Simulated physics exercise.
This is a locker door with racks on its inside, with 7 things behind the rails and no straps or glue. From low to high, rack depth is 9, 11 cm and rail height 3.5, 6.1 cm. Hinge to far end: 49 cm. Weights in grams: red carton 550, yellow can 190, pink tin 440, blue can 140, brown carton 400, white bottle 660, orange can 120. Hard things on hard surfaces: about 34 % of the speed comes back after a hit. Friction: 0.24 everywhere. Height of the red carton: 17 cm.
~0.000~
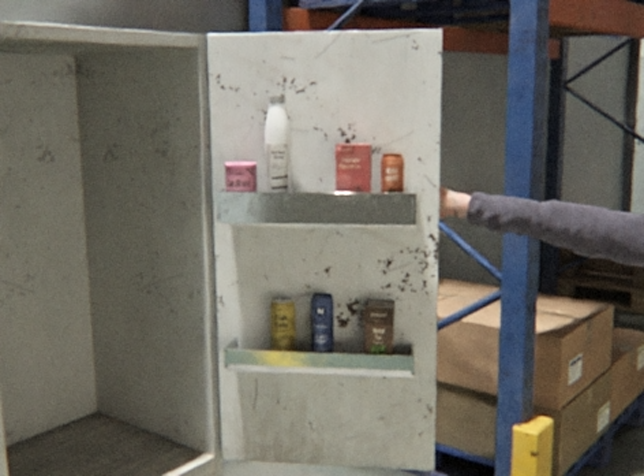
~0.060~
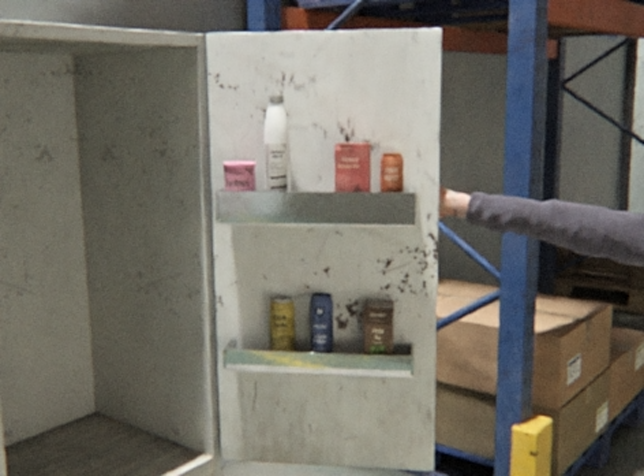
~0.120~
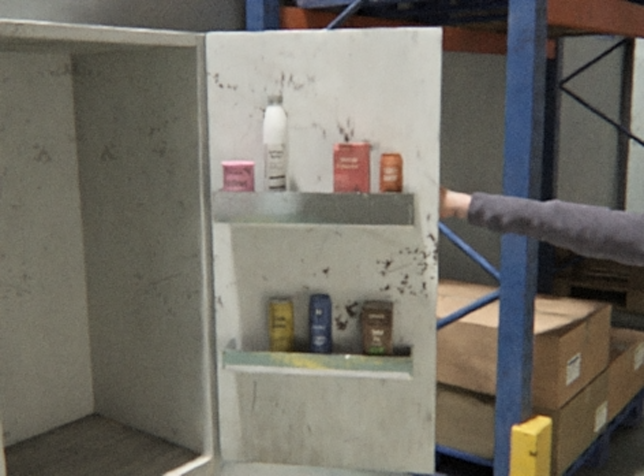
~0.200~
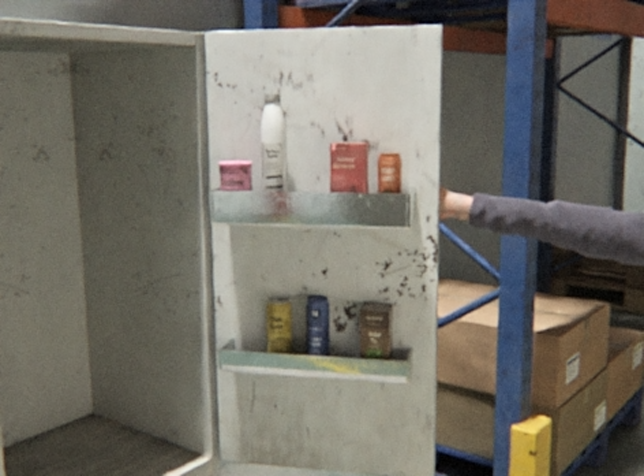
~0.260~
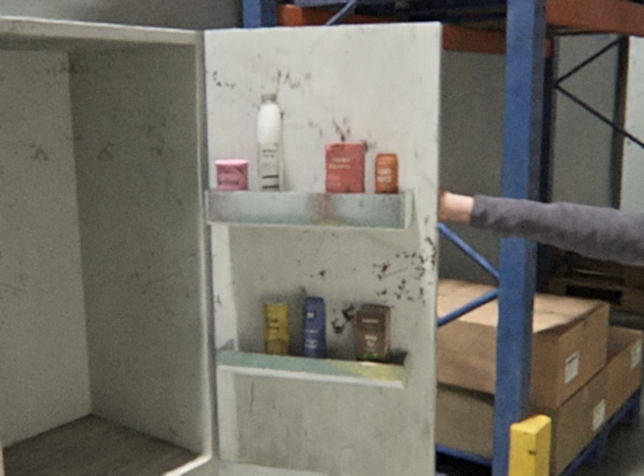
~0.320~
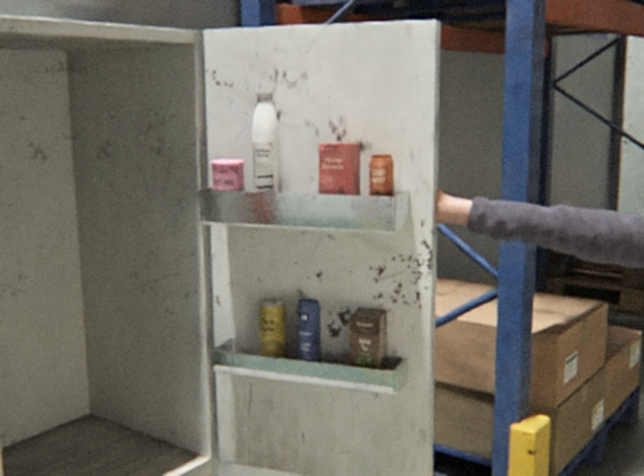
To begin with, a locker door stands wide open, a hand at its right edge, with two inside racks carrying a white bottle, cartons, cans and a pink tin. The door then swings slightly toward closed, slowly at first, and the racked items shift a little left along with it.
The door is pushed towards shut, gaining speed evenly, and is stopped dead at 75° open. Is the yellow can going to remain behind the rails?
The yellow can stays in.
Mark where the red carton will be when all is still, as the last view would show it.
At about (269, 190).
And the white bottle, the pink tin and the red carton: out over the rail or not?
The white bottle finishes out over the rail; the pink tin ends behind the rails; the red carton is still behind the rails.
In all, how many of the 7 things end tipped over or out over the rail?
3 of them.
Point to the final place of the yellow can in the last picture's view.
Near (231, 343).
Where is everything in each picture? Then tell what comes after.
Door 120° open; yellow can (283, 329); red carton (354, 180), in the first picture.
Door 120° open; blue can (322, 329); brown carton (379, 333), in the second picture.
Door 118° open; white bottle (276, 155); orange can (391, 184), in the third picture.
Door 115° open; red carton (349, 180), in the fourth picture.
Door 111° open; blue can (314, 333); brown carton (373, 339), in the fifth picture.
Door 106° open; yellow can (273, 333); white bottle (266, 154), in the sixth picture.
After 0.82 s, door 75° open; brown carton now out over the rail; yellow can moved 2 cm near (231, 343); blue can on its side.
After 1.32 s, door 75° open; blue can now out over the rail; yellow can moved 2 cm near (231, 343); white bottle 20° off upright.
After 2.82 s, door 75° open; white bottle now out over the rail; yellow can moved 2 cm near (231, 343); orange can moved 4 cm.
In the end (3.3 s), out over the rail, blue can, brown carton and white bottle; the other 4 under 5 cm from the start. In the last view, yellow can near (231, 343).
